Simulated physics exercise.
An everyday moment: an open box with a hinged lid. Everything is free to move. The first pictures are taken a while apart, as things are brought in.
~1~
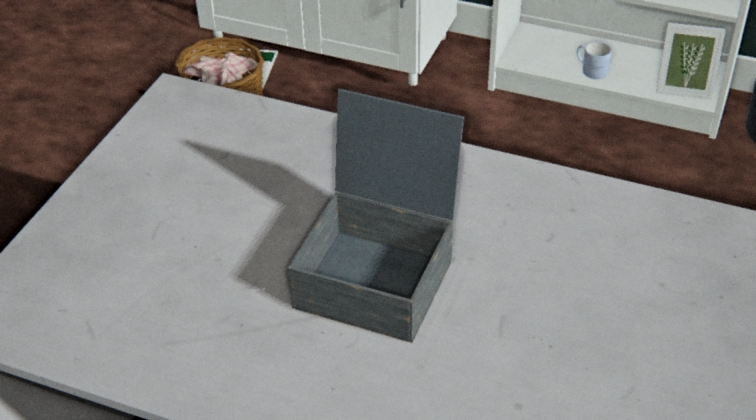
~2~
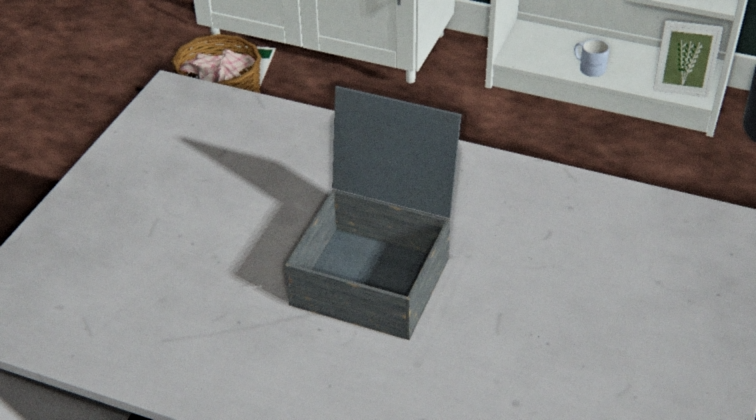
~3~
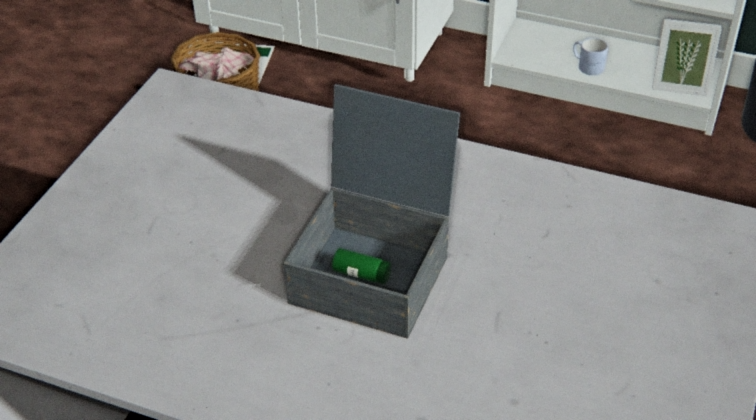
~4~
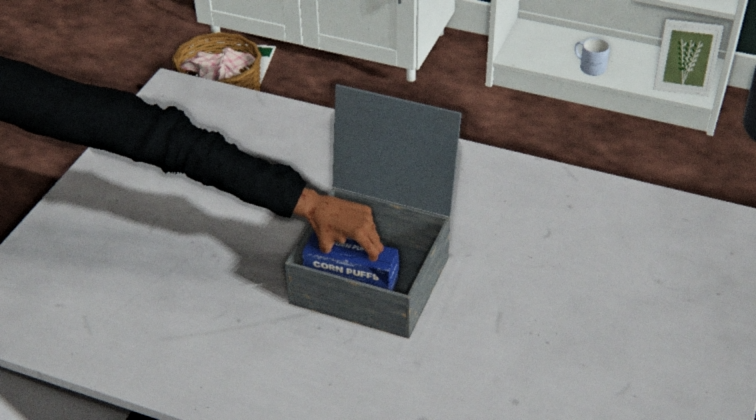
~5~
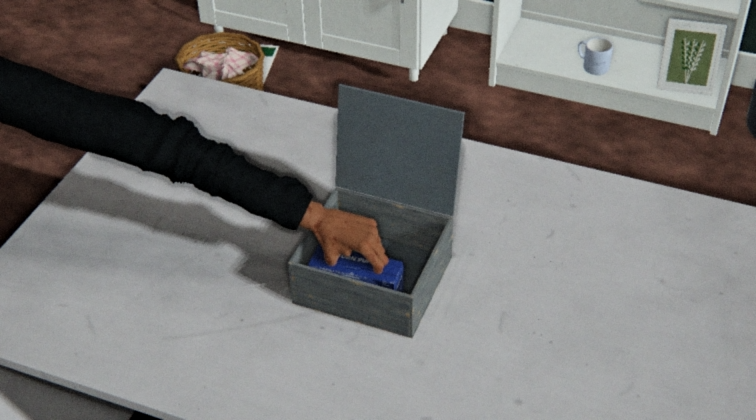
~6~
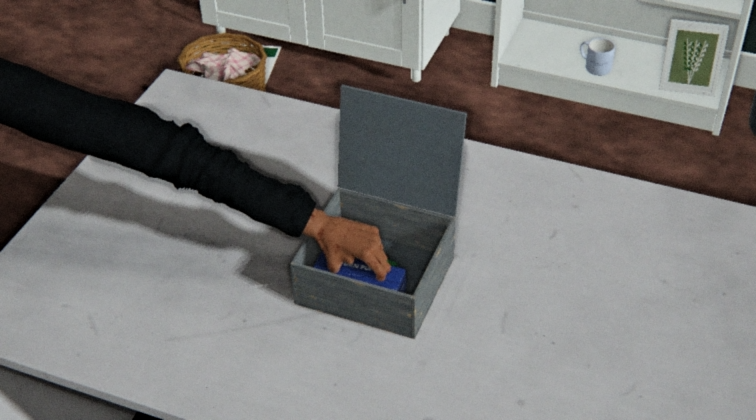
A hand lowering a blue carton into an open grey hinged box on a table, after a green shaker appears inside.
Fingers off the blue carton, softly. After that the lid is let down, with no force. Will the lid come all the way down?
It closes.
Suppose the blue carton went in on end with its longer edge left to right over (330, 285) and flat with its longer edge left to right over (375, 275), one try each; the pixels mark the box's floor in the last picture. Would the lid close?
First try: It stays ajar; second try: It shuts flat.
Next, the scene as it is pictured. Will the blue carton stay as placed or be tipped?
It keeps its pose.
Then, 1.30 s later than the last frame, lid 82° above the rim.
Then, 1.70 s later than the last frame, lid 46° above the rim.
Then, 1.90 s later than the last frame, lid 17° above the rim.
When it is over, lid shut; both as before. End places, in pixels of the last picture, blue carton near (359, 285).
